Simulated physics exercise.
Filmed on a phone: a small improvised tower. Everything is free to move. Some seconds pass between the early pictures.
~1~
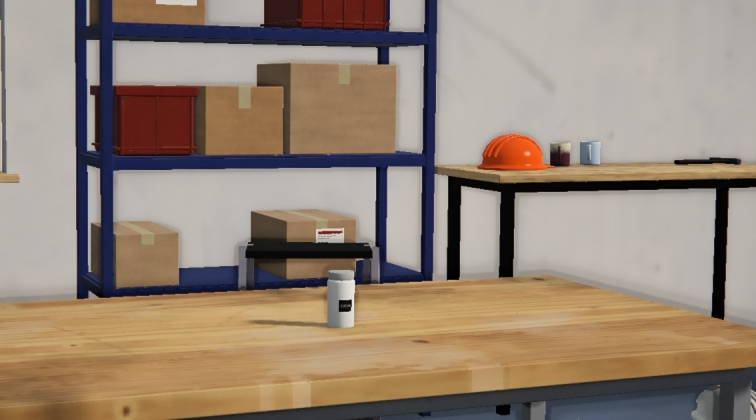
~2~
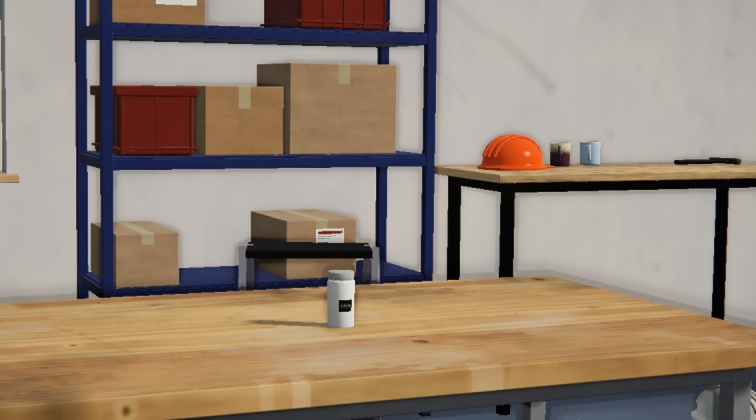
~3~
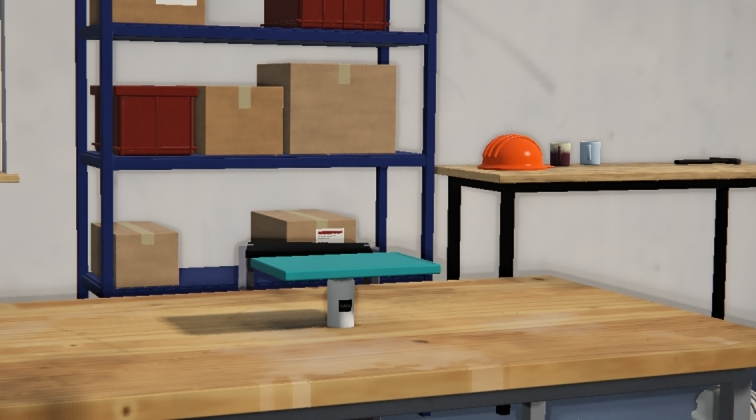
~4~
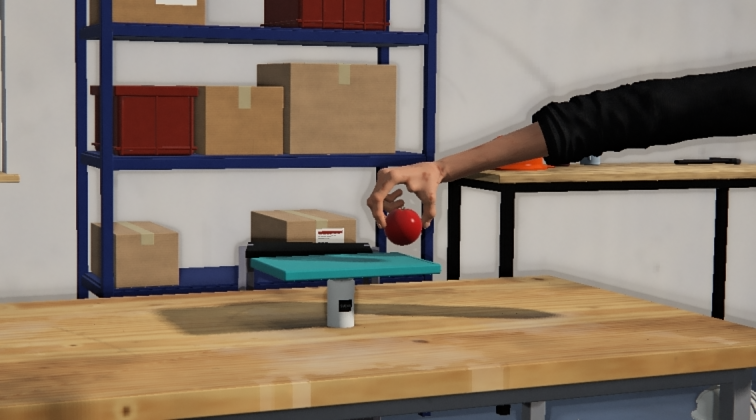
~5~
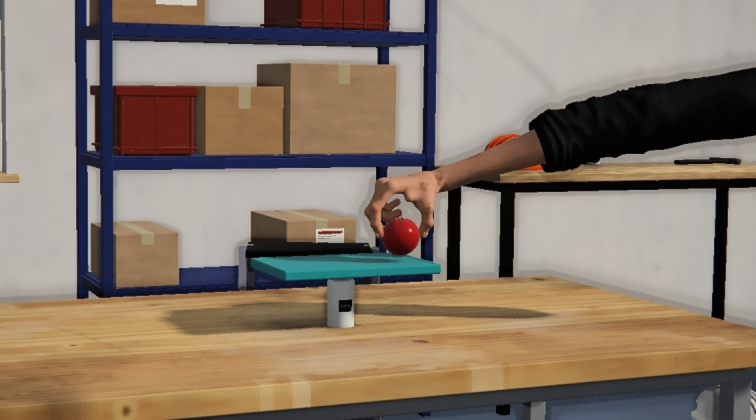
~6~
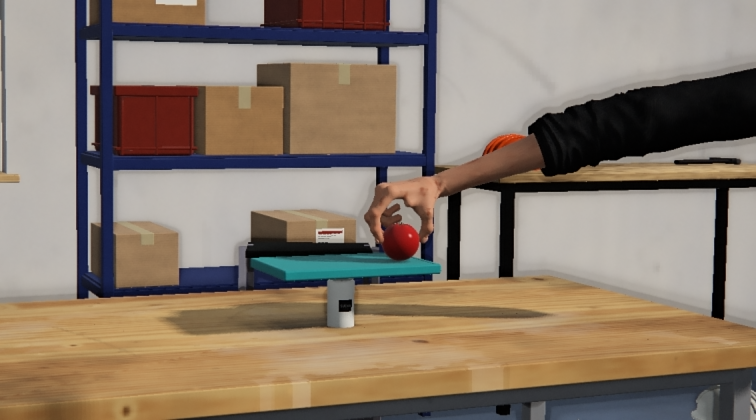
The clip shows a small white container on a wooden table, then a turquoise lid resting on top of it, before a hand reaches in from the right and lowers a red tomato onto the lid's right side, still holding it.
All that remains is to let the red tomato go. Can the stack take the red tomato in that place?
Here the stack comes apart.
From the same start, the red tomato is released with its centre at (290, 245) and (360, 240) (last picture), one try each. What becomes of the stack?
First, it loses its balance; second, it stays up.
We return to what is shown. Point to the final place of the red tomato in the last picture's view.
Around (472, 304).
Then, 0.30 s later than the last frame, red tomato now fallen; turquoise lid tilted by 41°.
Then, 0.40 s later than the last frame, turquoise lid tilted by 47°.
Then, 0.50 s later than the last frame, turquoise lid tilted by 37°; white shaker moved a little.
Then, 0.70 s later than the last frame, turquoise lid now fallen; white shaker moved a little.
When it is over, fallen, turquoise lid and red tomato; white shaker as before. End places, in pixels of the last picture, red tomato near (472, 305). The stack gives way.
